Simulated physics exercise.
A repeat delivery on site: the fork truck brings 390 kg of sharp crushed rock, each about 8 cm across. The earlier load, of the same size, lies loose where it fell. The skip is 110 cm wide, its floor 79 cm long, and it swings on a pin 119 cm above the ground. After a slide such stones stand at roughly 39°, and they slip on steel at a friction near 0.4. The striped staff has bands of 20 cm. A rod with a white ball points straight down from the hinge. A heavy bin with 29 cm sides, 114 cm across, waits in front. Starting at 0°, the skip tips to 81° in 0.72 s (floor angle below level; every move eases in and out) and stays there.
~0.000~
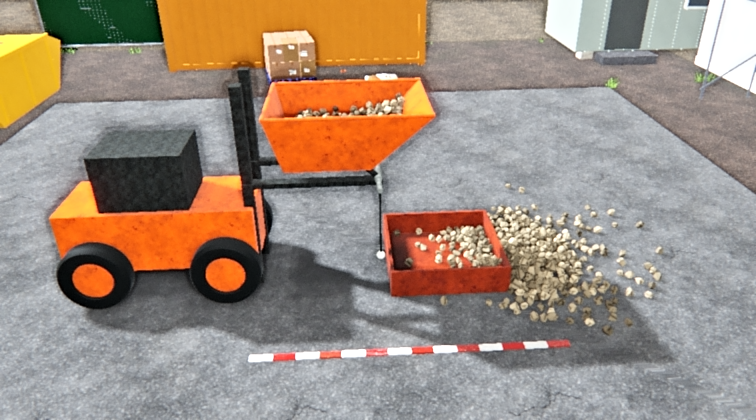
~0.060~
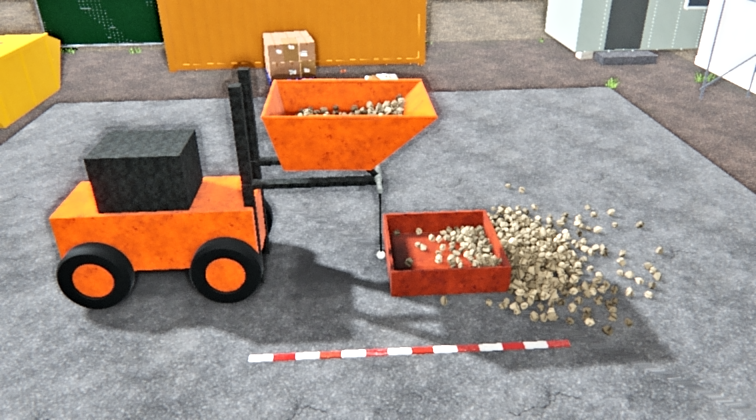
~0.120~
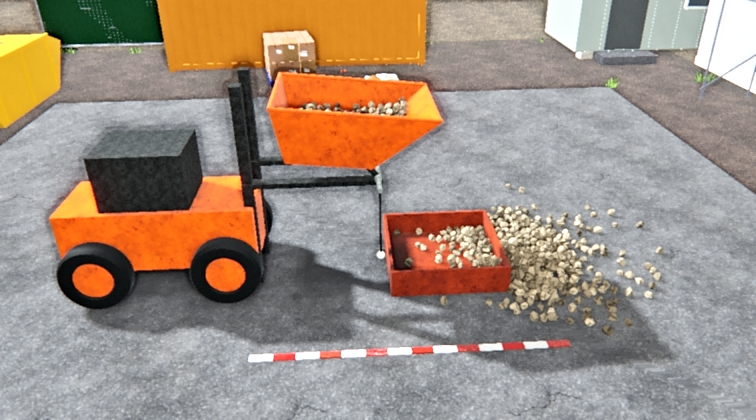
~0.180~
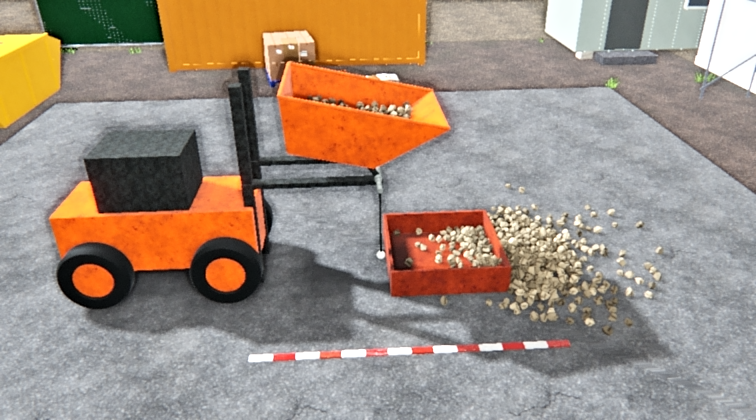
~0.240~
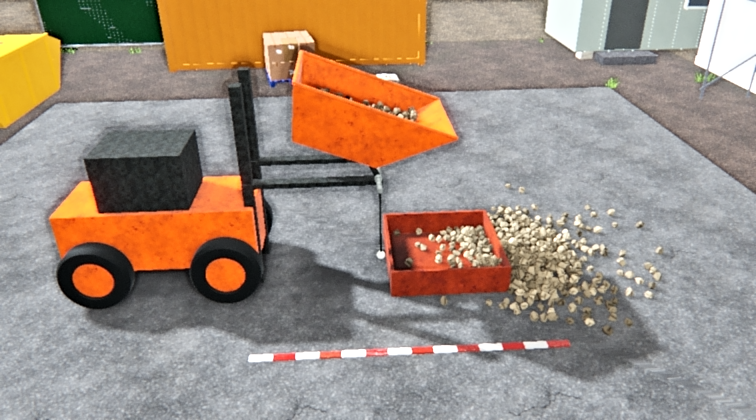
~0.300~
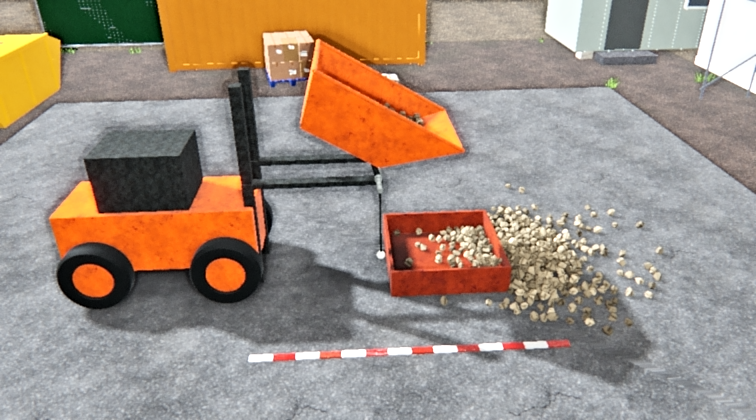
At the start, an orange forklift holds a level orange skip of pale stones above a red bin, with more stones inside it and scattered to its right. The skip then swings slowly, tilting further down to the right as its left end rises, and its stones shift toward the lower lip.
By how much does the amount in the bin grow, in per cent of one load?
Close to 42 parts in a hundred.
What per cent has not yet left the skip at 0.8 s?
It holds some 90 per cent.
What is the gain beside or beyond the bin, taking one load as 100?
Near 55 parts in a hundred.
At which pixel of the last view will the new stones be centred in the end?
Around (501, 246).
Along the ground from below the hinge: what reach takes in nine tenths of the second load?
About 210 cm.
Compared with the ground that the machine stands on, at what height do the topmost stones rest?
Some 42 cm above that level.
After 0.5 s the floor is at 68°; in per cent of one load, 100 in the skip, 18 in the bin, 82 beside or beyond the bin; the foremost stones are at (641, 250).
After 0.8 s the floor is at 81°; in per cent of one load, 90 in the skip, 28 in the bin, 82 beside or beyond the bin; the foremost stones are at (641, 250).
After 1.2 s the floor is at 81°; in per cent of one load, 7 in the skip, 64 in the bin, 129 beside or beyond the bin; the foremost stones are at (641, 250).
After 3.8 s the floor is at 81°; in per cent of one load, 0 in the skip, 60 in the bin, 140 beside or beyond the bin; the foremost stones are at (658, 241). Net gain in the bin, 42.
